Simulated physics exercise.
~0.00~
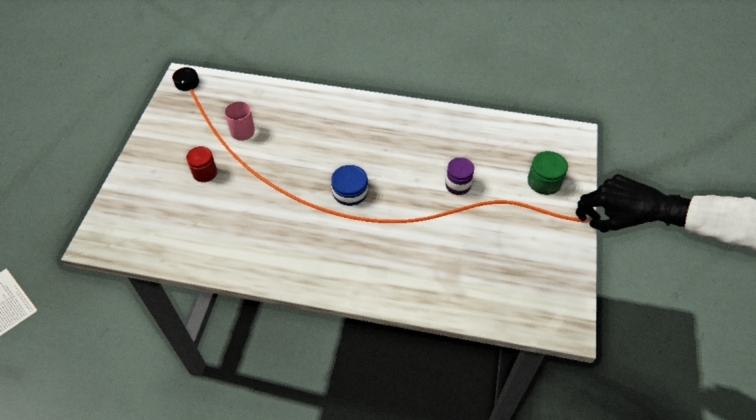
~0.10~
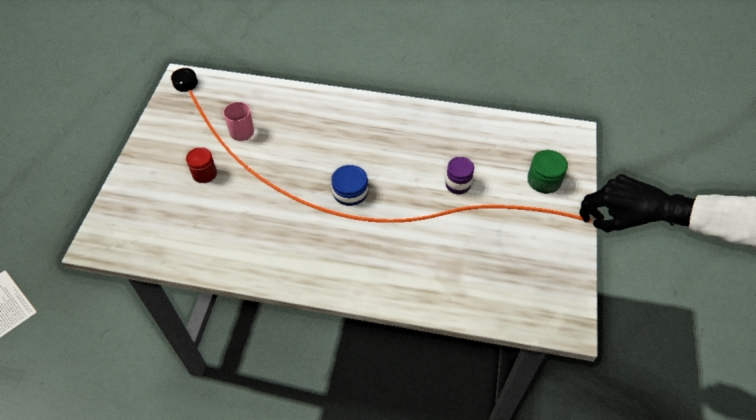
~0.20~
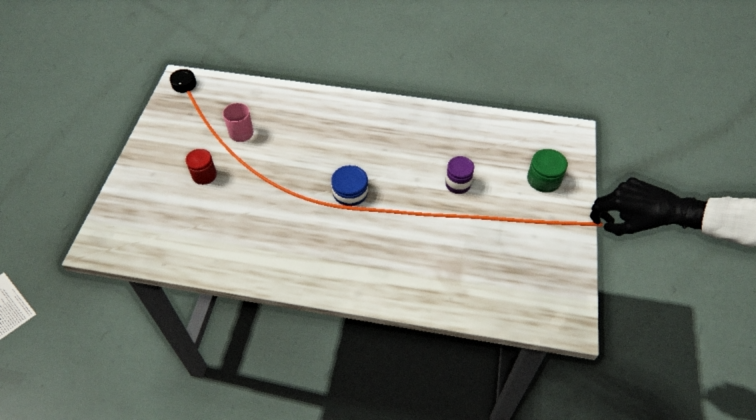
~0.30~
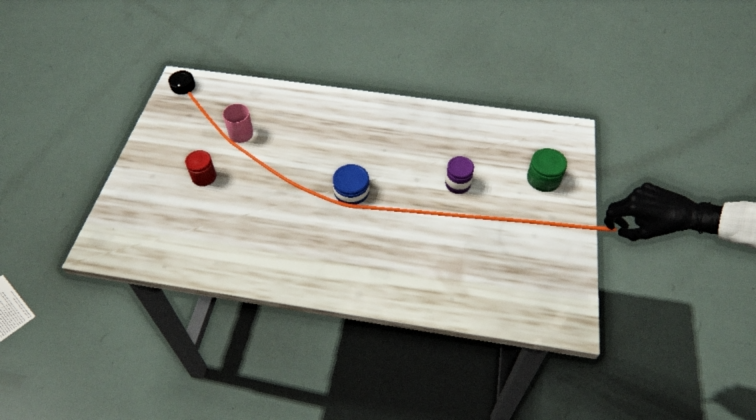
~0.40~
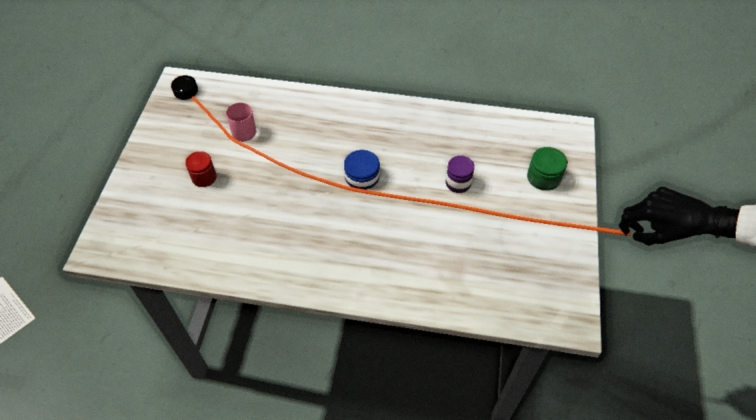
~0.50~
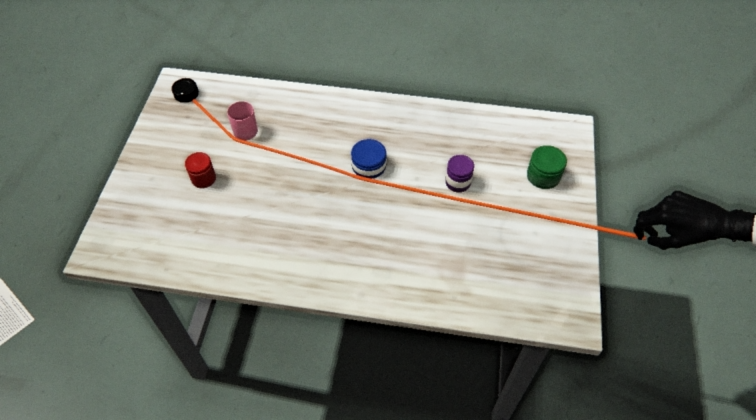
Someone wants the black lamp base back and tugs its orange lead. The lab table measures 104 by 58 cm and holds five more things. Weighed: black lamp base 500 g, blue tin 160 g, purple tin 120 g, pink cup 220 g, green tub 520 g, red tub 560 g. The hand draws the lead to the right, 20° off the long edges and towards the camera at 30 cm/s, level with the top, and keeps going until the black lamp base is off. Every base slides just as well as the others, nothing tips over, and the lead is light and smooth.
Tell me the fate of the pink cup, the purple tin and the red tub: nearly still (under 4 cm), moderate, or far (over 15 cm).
The pink cup slides into the middle band, the purple tin barely shifts, the red tub stays about where it is.
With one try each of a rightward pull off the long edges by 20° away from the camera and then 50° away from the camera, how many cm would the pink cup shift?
It would shift around 10 cm the first time and around 10 cm the second time.
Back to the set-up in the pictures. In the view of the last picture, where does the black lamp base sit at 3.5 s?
Pixel estimate: Close to (543, 229).
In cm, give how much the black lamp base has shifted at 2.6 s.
Some 62 cm.
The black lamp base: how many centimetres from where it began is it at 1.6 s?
It is around 34 centimetres away from its start by then.
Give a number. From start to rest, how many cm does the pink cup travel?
I'd put it at roughly 9 centimetres.
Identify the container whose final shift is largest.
Looks like the blue tin.
After 1.6 s the black lamp base has slid 34 cm; shifted so far, blue tin 11 cm, pink cup 9 cm.
After 2.6 s the black lamp base has slid 63 cm; shifted so far, blue tin 13 cm, pink cup 9 cm.
After 3.5 s the black lamp base has slid 91 cm; shifted so far, blue tin 13 cm, pink cup 9 cm.
After 4.3 s the black lamp base is off the top; shifted so far, blue tin 13 cm, pink cup 9 cm at (271, 99), purple tin 0 cm at (461, 164), red tub 0 cm at (197, 161).
